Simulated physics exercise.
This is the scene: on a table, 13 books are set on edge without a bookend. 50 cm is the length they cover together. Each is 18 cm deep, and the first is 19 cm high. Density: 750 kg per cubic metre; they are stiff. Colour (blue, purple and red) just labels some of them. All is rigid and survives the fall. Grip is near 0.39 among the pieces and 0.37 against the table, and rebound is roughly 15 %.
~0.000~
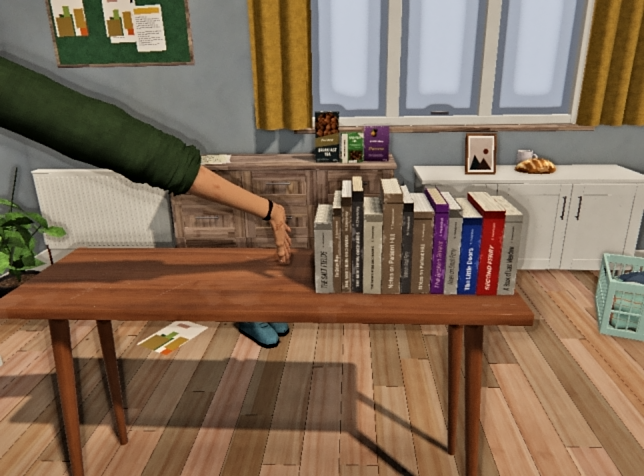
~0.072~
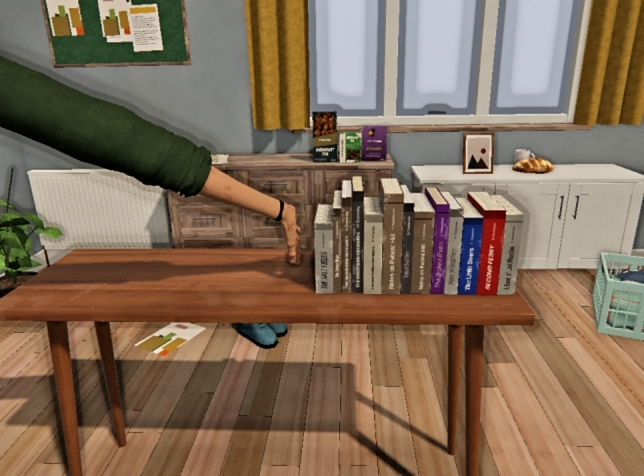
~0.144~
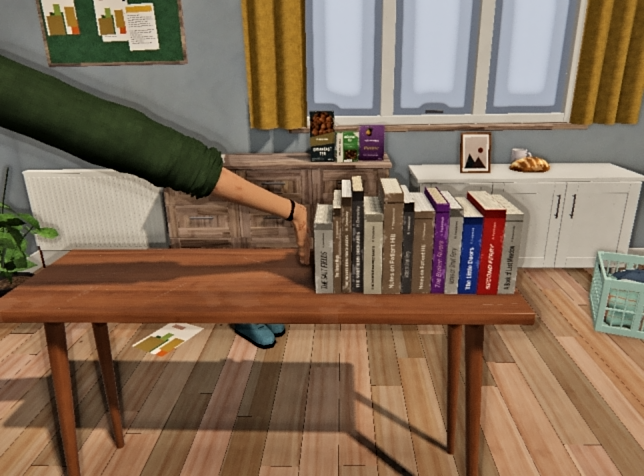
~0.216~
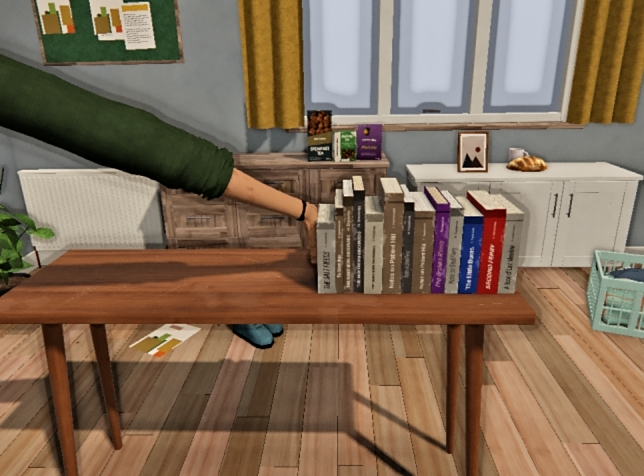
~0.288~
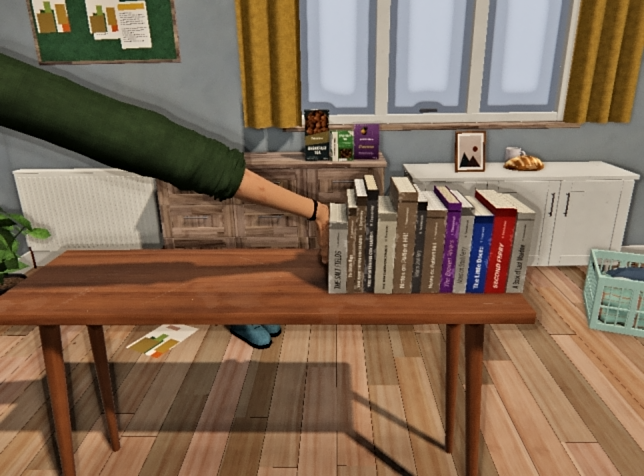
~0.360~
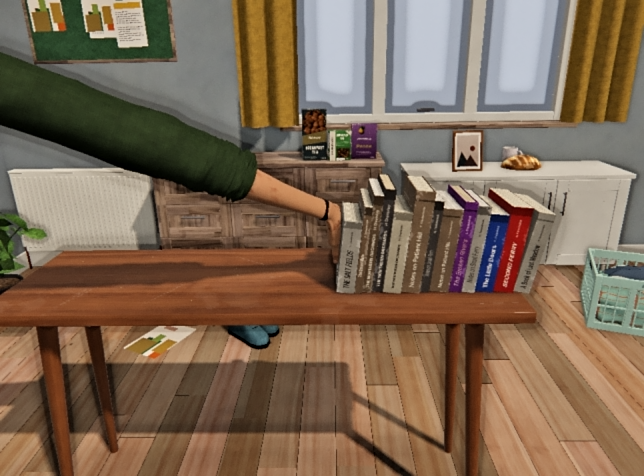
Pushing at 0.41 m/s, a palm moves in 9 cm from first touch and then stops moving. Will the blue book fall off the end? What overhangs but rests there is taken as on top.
The blue book comes off.
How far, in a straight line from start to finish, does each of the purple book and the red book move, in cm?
Purple ends up 30 cm away; red ends up 80 cm away.
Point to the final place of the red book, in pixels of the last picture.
Its centre ends up near pixel (534, 465) in the last picture.
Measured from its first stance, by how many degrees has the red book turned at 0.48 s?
20°.
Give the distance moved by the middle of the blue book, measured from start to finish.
Net straight-line distance: Approx. 80 cm.
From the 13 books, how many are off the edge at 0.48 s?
By then 0.
After 0.48 s, none of the 13 books off the edge, 13 disturbed; blue book leaning 18°; red book leaning 19°.
After 0.74 s, 2 of the 13 books off the edge; blue book on its side; red book on its side.
After 1.12 s, 4 of the 13 books off the edge; blue book on its side; purple book on its side.
By the end (1.5 s), 4 of the 13 books off the edge; blue book on its side; purple book on its side; red book leaning 69°, 80 cm lower. As the last picture would show them, middles, purple book near (516, 272).
